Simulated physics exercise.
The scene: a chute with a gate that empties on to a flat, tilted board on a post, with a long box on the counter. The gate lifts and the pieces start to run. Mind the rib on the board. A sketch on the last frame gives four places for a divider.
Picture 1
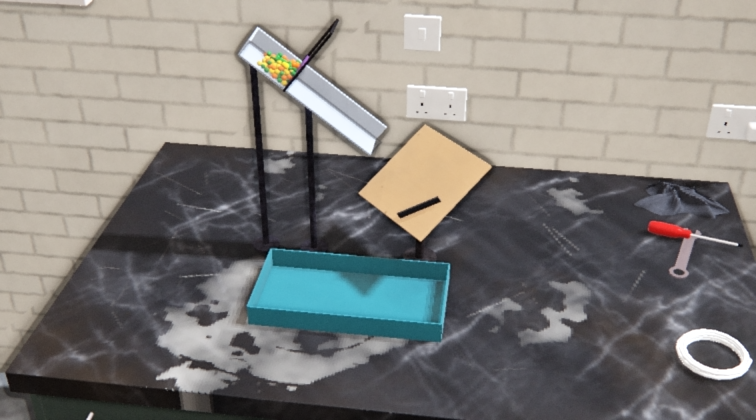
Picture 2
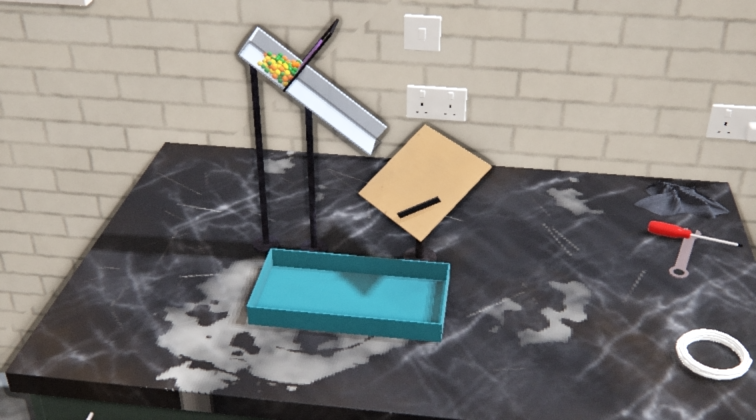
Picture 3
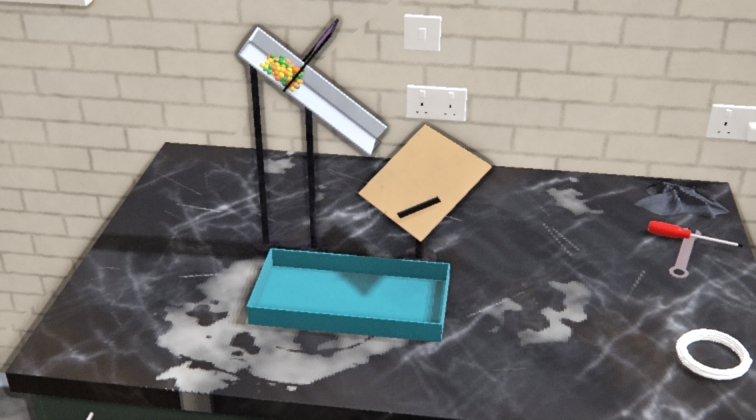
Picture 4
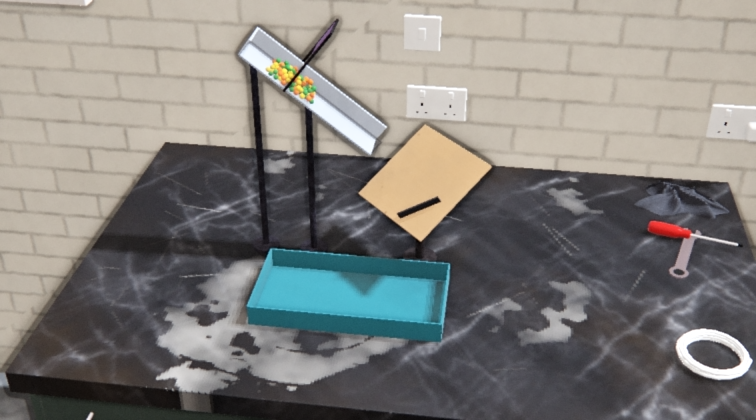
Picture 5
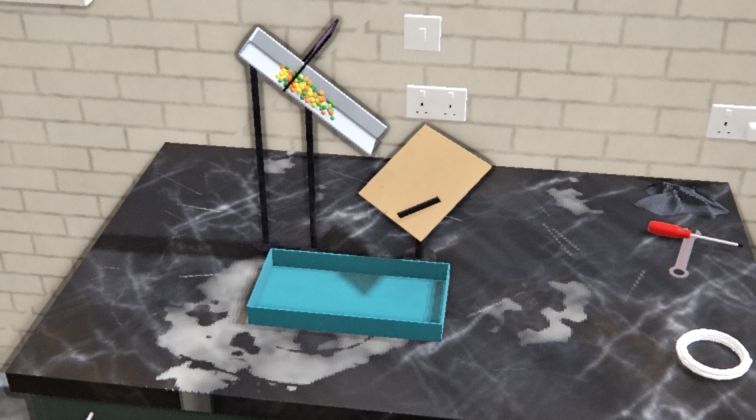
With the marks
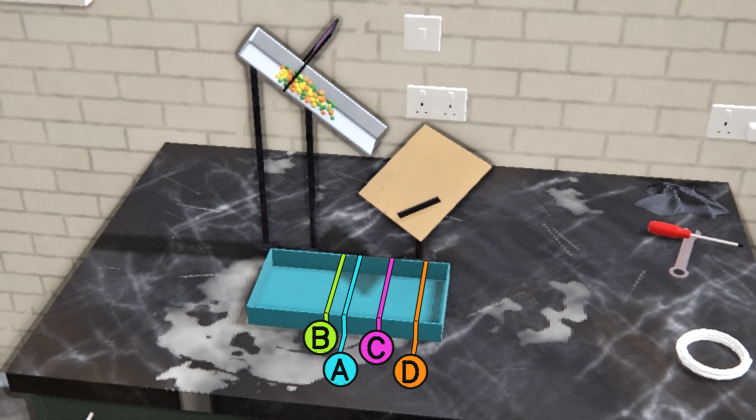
The clip opens on small, multicoloured beads bunched behind a dark gate near the top of a sloping grey chute, with a tilted tan board and an empty teal box below. The gate lifts slightly, and the beads slide down and to the right beneath it, stretching into a longer trail partway along the chute.
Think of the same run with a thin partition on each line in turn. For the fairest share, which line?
A works best here.
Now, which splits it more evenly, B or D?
That is line B.
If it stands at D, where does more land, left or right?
More lands on the left.
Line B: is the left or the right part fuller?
Right.
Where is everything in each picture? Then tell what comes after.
The first frame shows load behind the gate near (281, 66), round plastic beads; lip of the chute near (373, 148), sloping fairly steeply.
The second frame shows middle of the board near (422, 180), tilted fairly steeply; middle of its low edge near (388, 216); of its high edge near (457, 144).
The third frame shows front corners of the box near (247, 306) and (441, 324), empty; front of the load near (300, 82).
The fourth frame shows middle of the load near (294, 78); its front near (312, 102), close to a quarter of the way to the lip; rib from (438, 197) to (397, 214).
The fifth frame shows middle of the load near (304, 92); its front near (332, 118), close to half of the way to the lip.
On the marked copy, line A crosses the front rim at (344, 315); line B crosses the front rim at (326, 313); line C crosses the front rim at (378, 318); line D crosses the front rim at (416, 322).
Choosing A, of what is caught, close to half on the left of the divider, close to half on the right.
Choosing B, of what is caught, close to a quarter on the left of the divider, the bulk on the right.
Choosing C, of what is caught, all but a few on the left of the divider, a small share on the right.
Choosing D, of what is caught, all but a few on the left of the divider, only a few on the right.
